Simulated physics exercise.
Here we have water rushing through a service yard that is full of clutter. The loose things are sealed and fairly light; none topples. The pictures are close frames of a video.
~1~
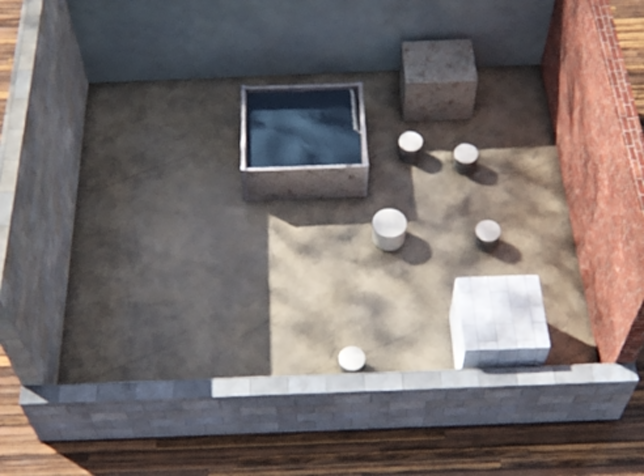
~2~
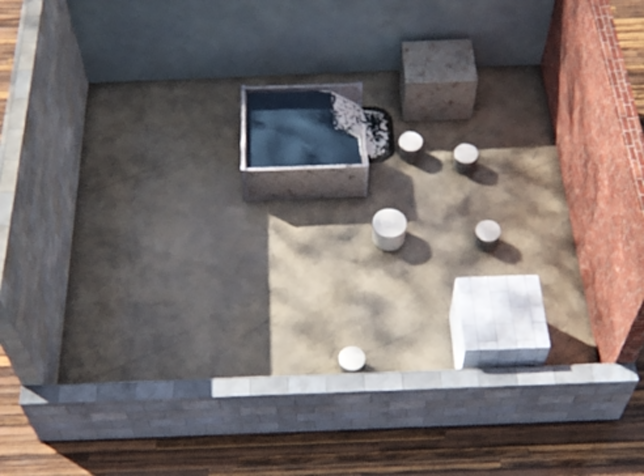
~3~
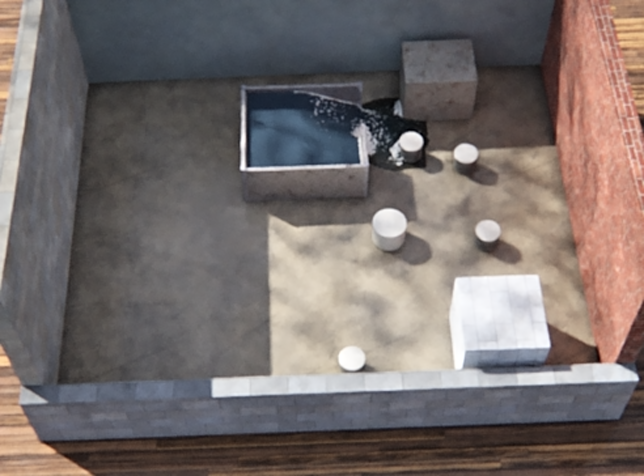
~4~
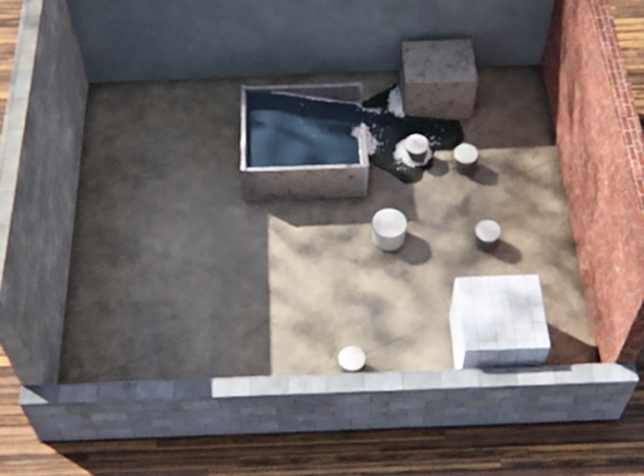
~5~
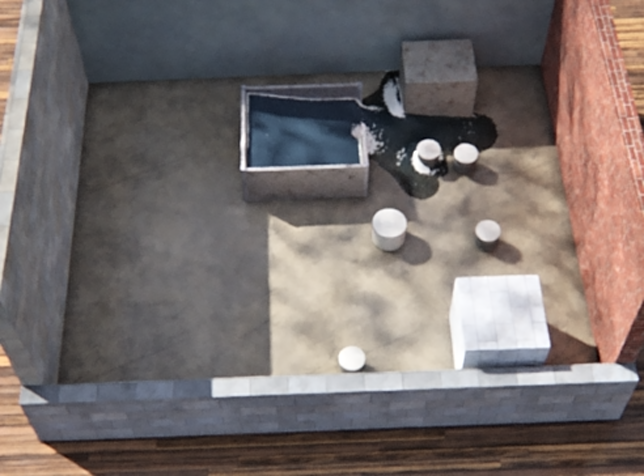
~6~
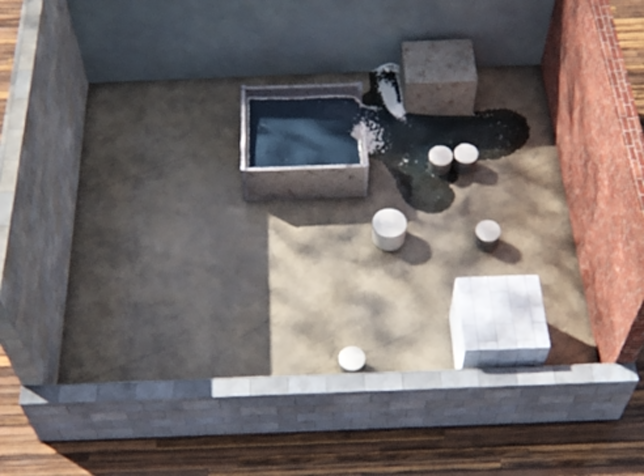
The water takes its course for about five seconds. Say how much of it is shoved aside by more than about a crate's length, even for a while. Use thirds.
Share: One to two thirds.
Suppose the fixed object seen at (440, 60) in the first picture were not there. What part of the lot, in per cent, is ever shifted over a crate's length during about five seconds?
Near 60 in a hundred.
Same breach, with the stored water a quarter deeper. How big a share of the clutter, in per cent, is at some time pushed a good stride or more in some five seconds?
Near 40 in a hundred.
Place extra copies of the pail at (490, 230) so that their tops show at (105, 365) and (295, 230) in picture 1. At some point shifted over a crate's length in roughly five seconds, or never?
One after the other: Less than that, less than that.
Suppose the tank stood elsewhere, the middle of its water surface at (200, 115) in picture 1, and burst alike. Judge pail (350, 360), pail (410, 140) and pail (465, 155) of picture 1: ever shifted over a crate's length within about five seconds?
One after the other: Short of that, pushed that far, swept aside.
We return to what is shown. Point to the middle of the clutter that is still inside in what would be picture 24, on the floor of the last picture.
Roughly at (445, 273).
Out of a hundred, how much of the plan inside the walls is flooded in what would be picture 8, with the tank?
Some 20 per cent.
A moment on, 1 of 5 are well off their spots; 0 afloat.
Next, 2 of 5 are well off their spots; 0 afloat.
Later, 2 of 5 are well off their spots; 0 afloat.
In the end, 2 of 5 are well off their spots, and 2 have been at some point; 1 afloat.
